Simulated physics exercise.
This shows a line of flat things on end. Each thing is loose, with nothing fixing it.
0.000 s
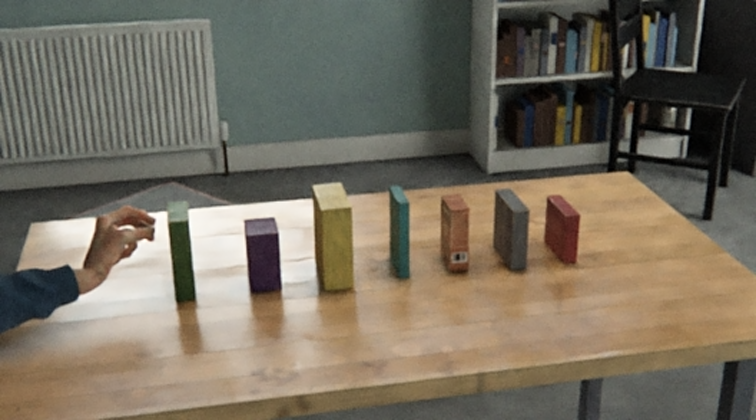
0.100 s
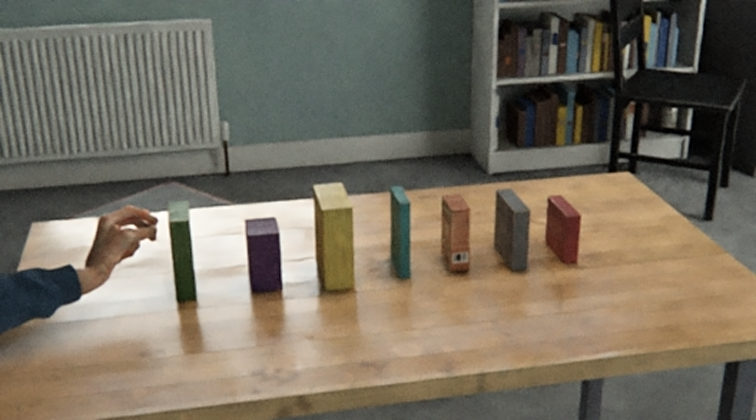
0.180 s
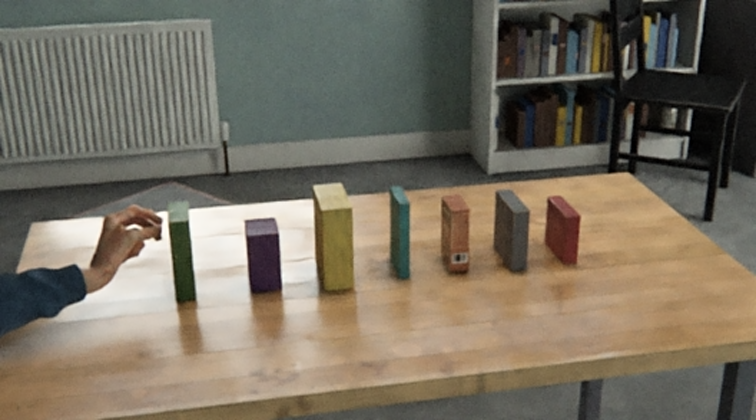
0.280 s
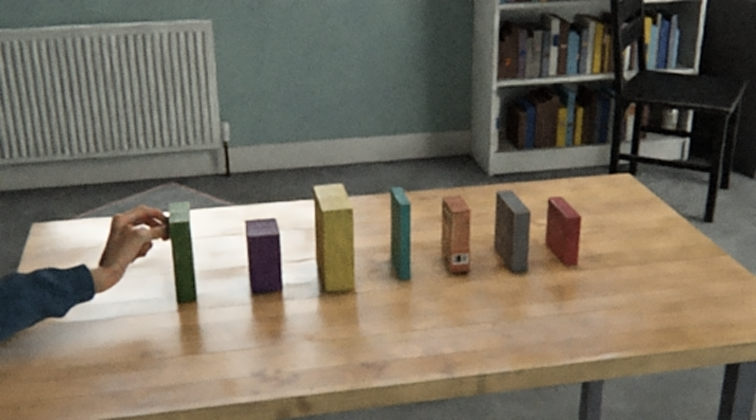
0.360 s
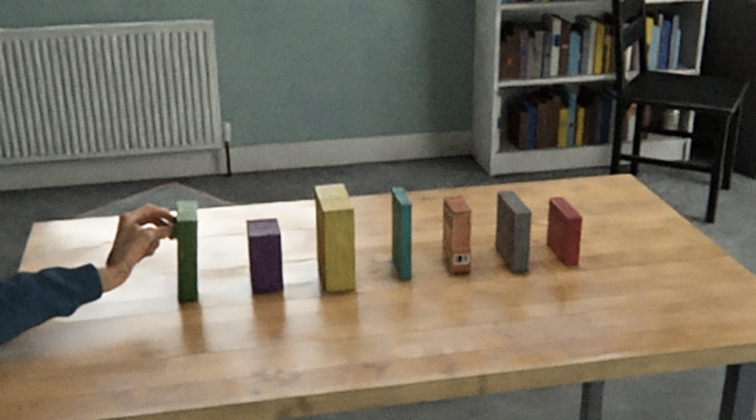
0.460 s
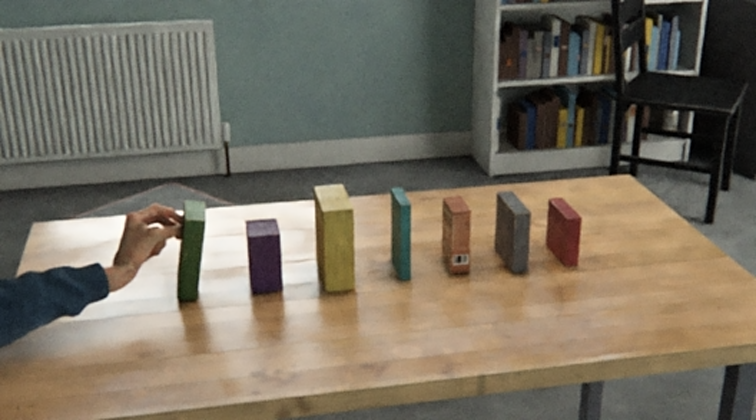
At first, a hand reaches in from the left beside a green board, the leftmost in a row of seven upright pieces on a wooden table. The fingers move right, meet the board's upper part and push it, and it leans slightly right towards the purple block while the others stay still.
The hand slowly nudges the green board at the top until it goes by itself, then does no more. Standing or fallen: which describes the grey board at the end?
It is up.
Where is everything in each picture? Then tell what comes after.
Grey board (510, 229); purple block (263, 254), in the first frame.
Turquoise board (401, 232); orange packet (456, 233), in the second frame.
Purple block (263, 254); yellow block (333, 236), in the third frame.
Turquoise board (401, 233); orange packet (456, 234), in the fourth frame.
Green board 5° over; purple block (265, 255); yellow block (335, 237), in the fifth frame.
Green board 10° over; grey board (512, 231); turquoise board (401, 234), in the sixth frame.
Around 0.76 s, green board 40° over.
Around 2.26 s, green board 41° over.
Finally (3.8 s), all 5 still in place. Final places as the last picture's camera would see them, grey board near (512, 231).
